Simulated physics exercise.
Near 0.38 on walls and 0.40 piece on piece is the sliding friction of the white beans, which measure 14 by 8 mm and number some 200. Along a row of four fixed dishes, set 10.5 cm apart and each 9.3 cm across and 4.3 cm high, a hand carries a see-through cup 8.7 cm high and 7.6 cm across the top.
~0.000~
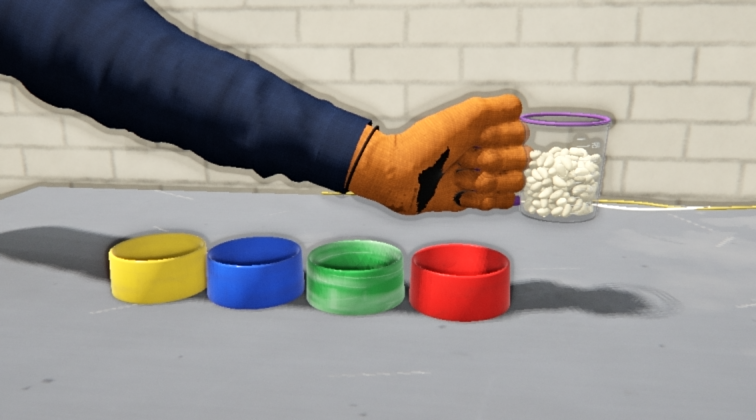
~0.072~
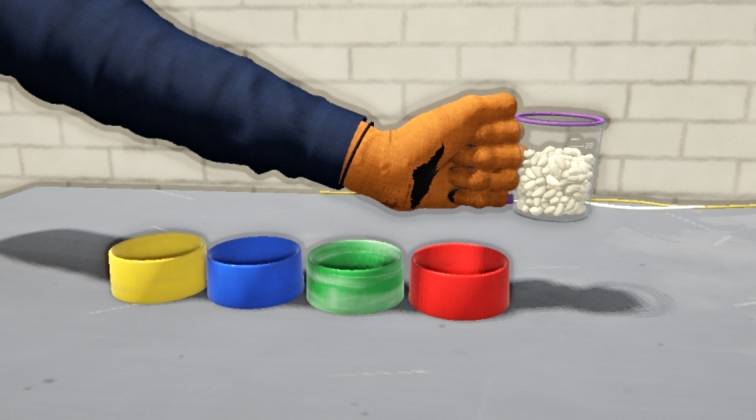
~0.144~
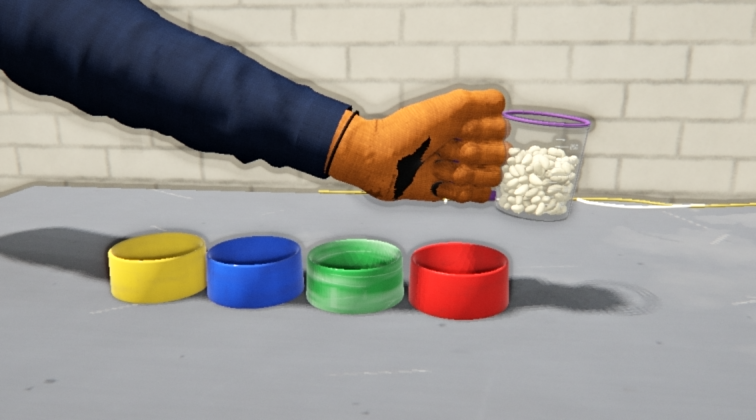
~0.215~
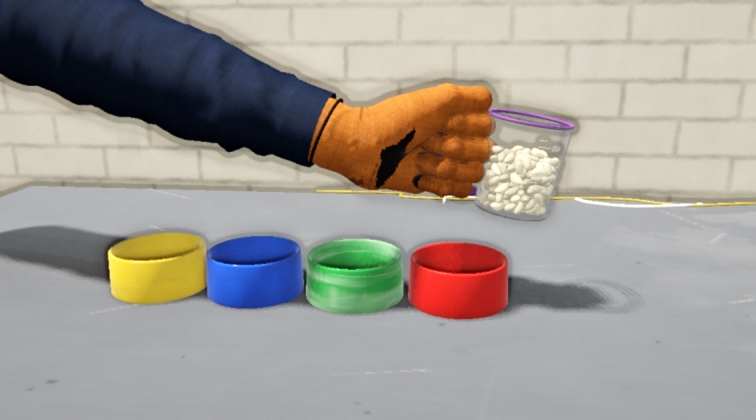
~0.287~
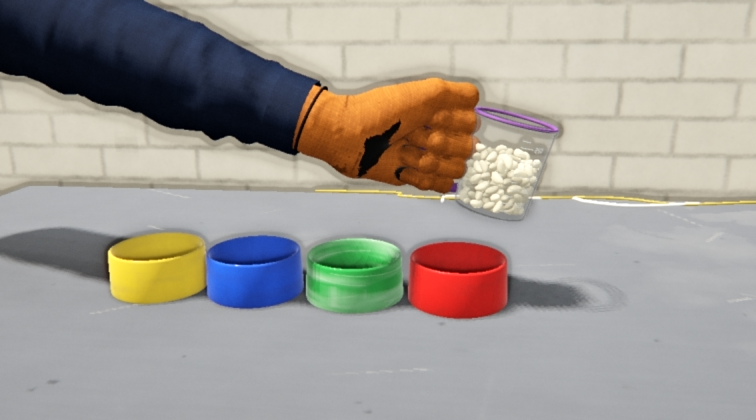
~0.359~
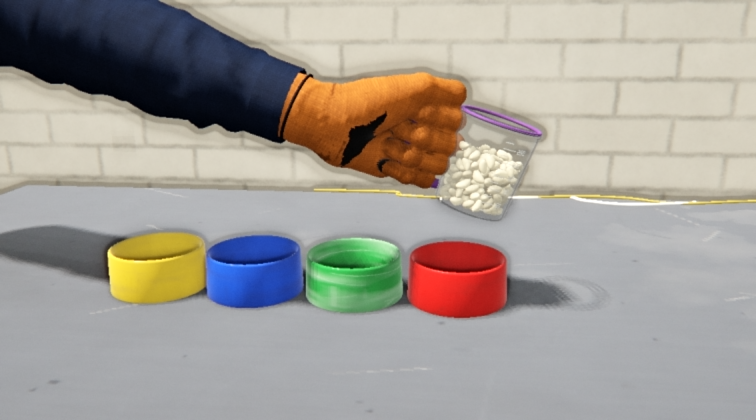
A gloved hand moves a clear cup of white pieces left while tilting it steadily.
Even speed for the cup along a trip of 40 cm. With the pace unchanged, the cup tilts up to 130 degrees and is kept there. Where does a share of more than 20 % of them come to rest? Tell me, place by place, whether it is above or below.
In order: Red: Share not greater than a fifth; blue: Share greater than a fifth; green: Share not greater than a fifth; yellow: Share greater than a fifth; counter: Share greater than a fifth.
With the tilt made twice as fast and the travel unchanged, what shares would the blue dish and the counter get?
Then blue would get 0 and the counter 10.
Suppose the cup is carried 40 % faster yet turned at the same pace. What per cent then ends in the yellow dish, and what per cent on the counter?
Yellow: 20; counter: 40.
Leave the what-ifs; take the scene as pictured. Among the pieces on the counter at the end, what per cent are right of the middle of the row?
10 percent.
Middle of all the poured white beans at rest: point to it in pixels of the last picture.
Look around (210, 278) in the last picture.
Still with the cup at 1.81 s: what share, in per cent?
I'd put it at roughly 90 per cent.
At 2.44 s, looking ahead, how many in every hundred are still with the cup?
It comes out close to 0 per cent.
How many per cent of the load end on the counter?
Estimate: Around 40 %.
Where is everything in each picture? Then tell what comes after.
In the first frame, cup at (561, 167), tilt 0 degrees, lip at (608, 120), moved 0.0 cm; middle of the pieces at (565, 184); red dish at (460, 260); green dish at (355, 256); blue dish at (255, 251); yellow dish at (159, 247).
In the second frame, cup at (554, 166), tilt 1 degrees, lip at (602, 120), moved 0.5 cm; middle of the pieces at (558, 183).
In the third frame, cup at (538, 165), tilt 5 degrees, lip at (588, 123), moved 1.9 cm; middle of the pieces at (541, 183).
In the fourth frame, cup at (520, 165), tilt 9 degrees, lip at (572, 126), moved 3.4 cm; middle of the pieces at (521, 182).
In the fifth frame, cup at (502, 164), tilt 14 degrees, lip at (556, 130), moved 5.0 cm; middle of the pieces at (502, 182).
In the sixth frame, cup at (485, 164), tilt 18 degrees, lip at (540, 134), moved 6.6 cm; middle of the pieces at (483, 181); red dish at (458, 257); green dish at (354, 254); blue dish at (254, 250); yellow dish at (157, 247). The cup turns about 60 degrees a second and travels 22 cm a second.
After 1.23 s, tilt 70 degrees; cup holds 100 %.
After 1.81 s, tilt 105 degrees; cup holds 90 %, blue 10 %.
After 2.44 s, tilt 130 degrees; cup holds 0 %, blue 30 %, yellow 30 %.
At rest (3.5 s), red 0 %, blue 30 %, green 0 %, yellow 30 %, counter 40 %.
